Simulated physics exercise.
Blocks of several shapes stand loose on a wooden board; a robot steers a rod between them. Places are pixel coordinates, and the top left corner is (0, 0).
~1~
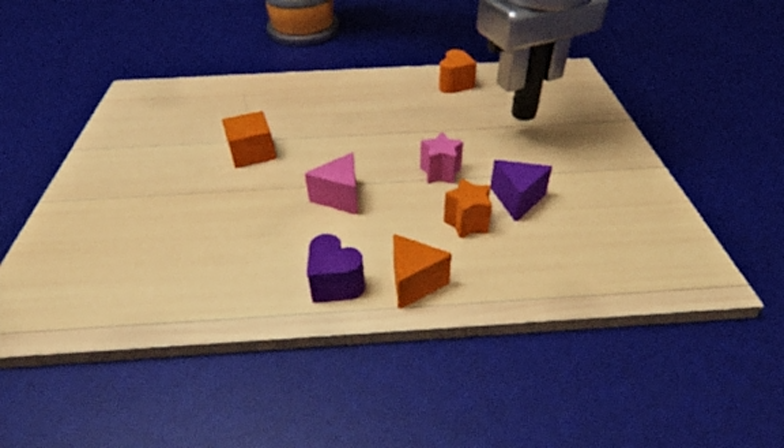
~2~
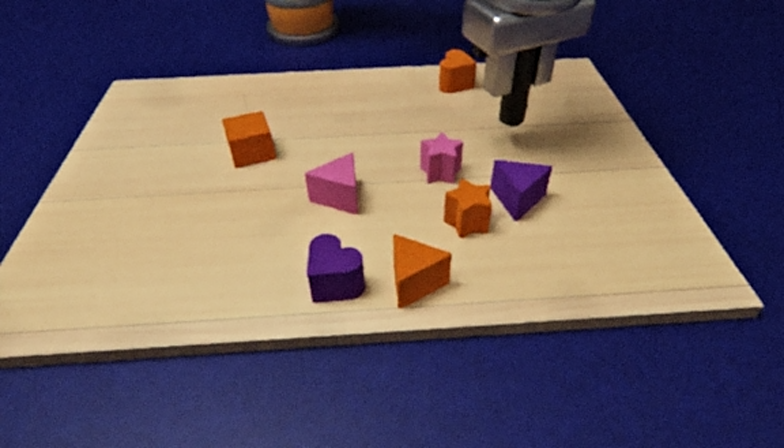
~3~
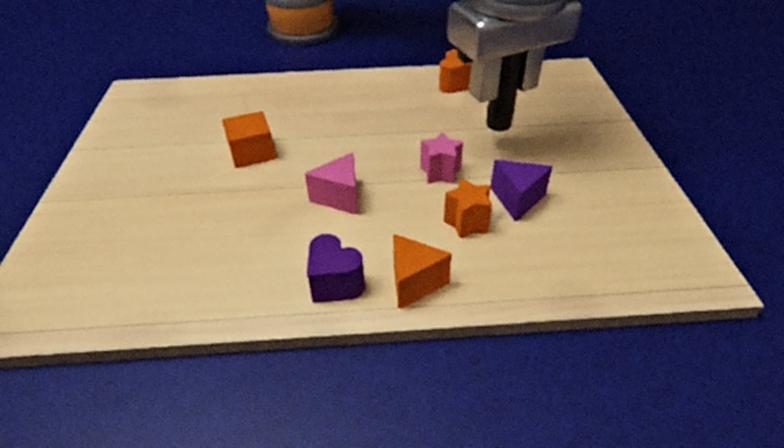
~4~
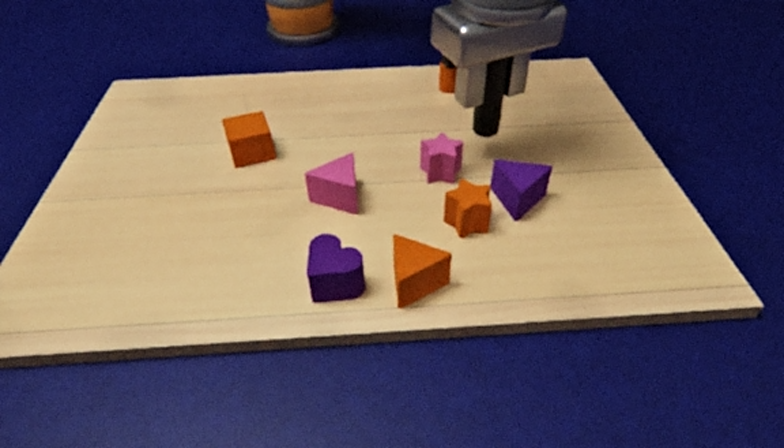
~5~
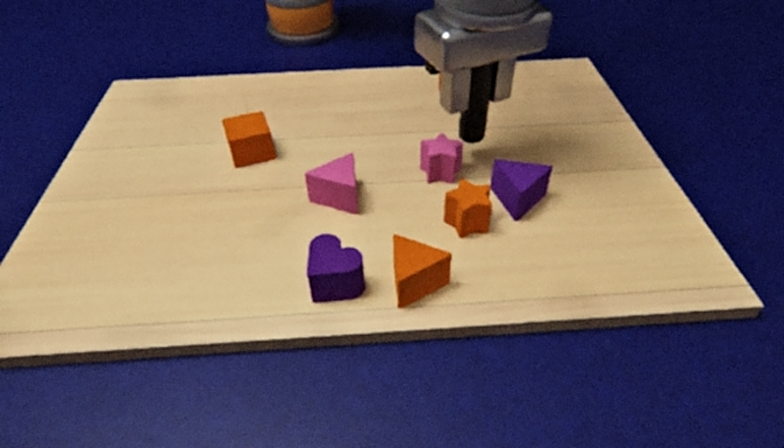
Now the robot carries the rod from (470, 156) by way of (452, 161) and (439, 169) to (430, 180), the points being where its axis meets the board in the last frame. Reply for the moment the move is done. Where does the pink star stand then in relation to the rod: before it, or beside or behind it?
It holds its place in front.
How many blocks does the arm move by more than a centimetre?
It's going to be one.
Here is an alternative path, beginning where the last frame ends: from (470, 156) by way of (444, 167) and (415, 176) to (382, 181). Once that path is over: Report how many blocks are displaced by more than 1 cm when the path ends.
I think only one will be displaced.
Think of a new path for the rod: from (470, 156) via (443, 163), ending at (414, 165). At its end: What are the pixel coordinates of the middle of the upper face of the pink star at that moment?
I'd expect the centre of its top face to be at (418, 153).
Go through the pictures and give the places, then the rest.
Lower end of the rod (524, 115), tops of blocks, pink star (442, 144), orange star (471, 193), in the first frame.
Rod (511, 120), blocks as before, in the second frame.
Rod (499, 125), blocks as before, in the third frame.
Rod (485, 131), blocks as before, in the fourth frame.
Rod (472, 137), pink star (442, 144), orange star (471, 193), in the fifth frame.
On the path given first. Halfway along, rod (446, 145); pink star (432, 150).
At the end, rod (431, 161); pink star (415, 167); orange star not moved.
